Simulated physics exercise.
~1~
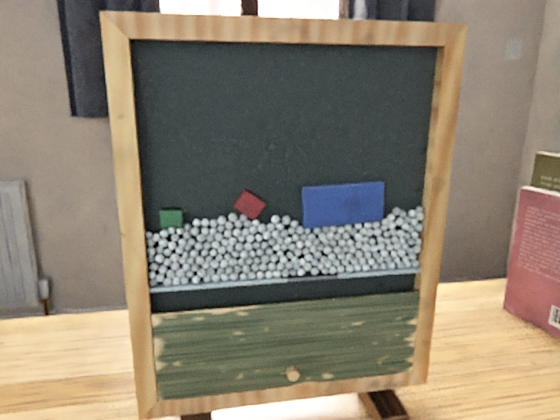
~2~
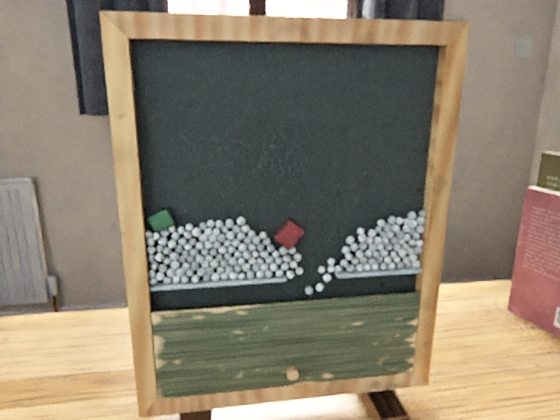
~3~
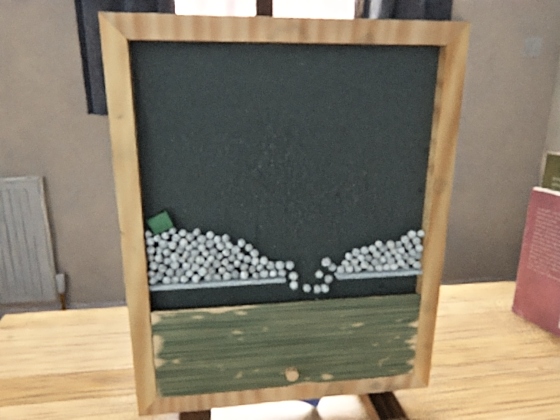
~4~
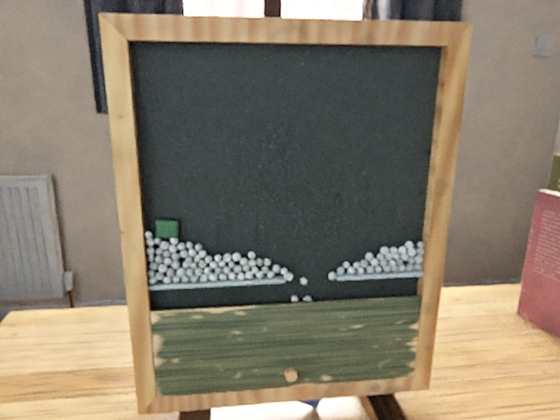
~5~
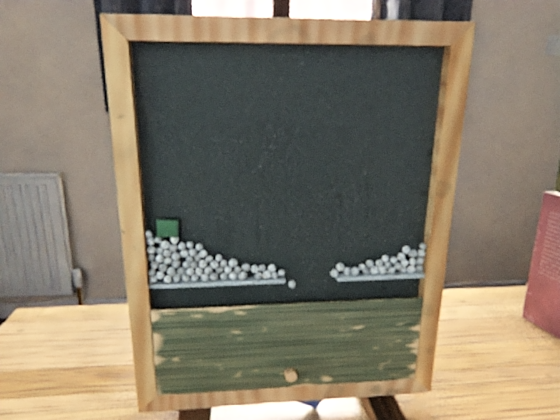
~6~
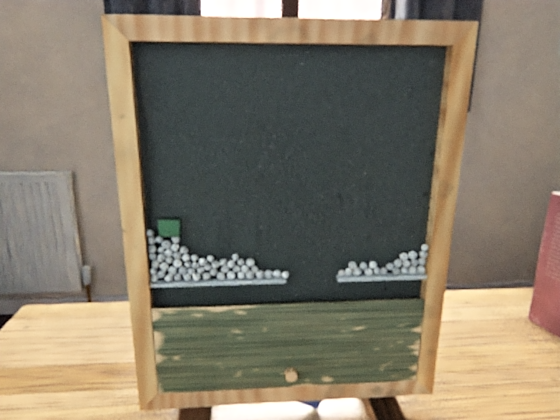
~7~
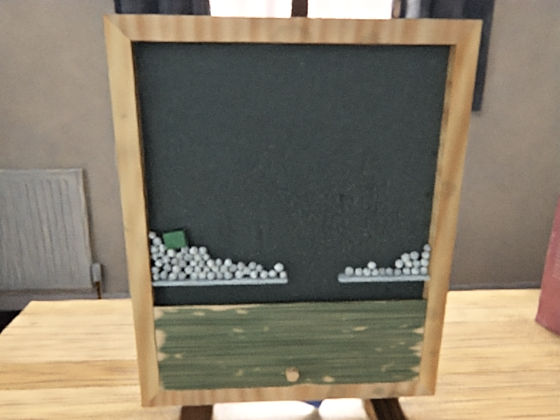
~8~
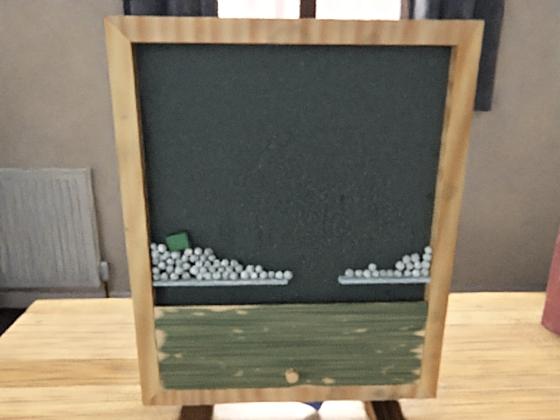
White beads lie in a layer inside a wood-framed, dark-backed case on a light wooden table, seen from the front as the view drifts slightly sideways. A small green block rests on them at the left, a tilted red block left of the middle, and a wide blue block to the right. A gap opens in the ledge beneath, and the beads pour down through it, taking the blue block out of sight. The red block slides rightward and drops after it. The flow thins and stops, leaving two sloping heaps, with the green block leaning on the left one.
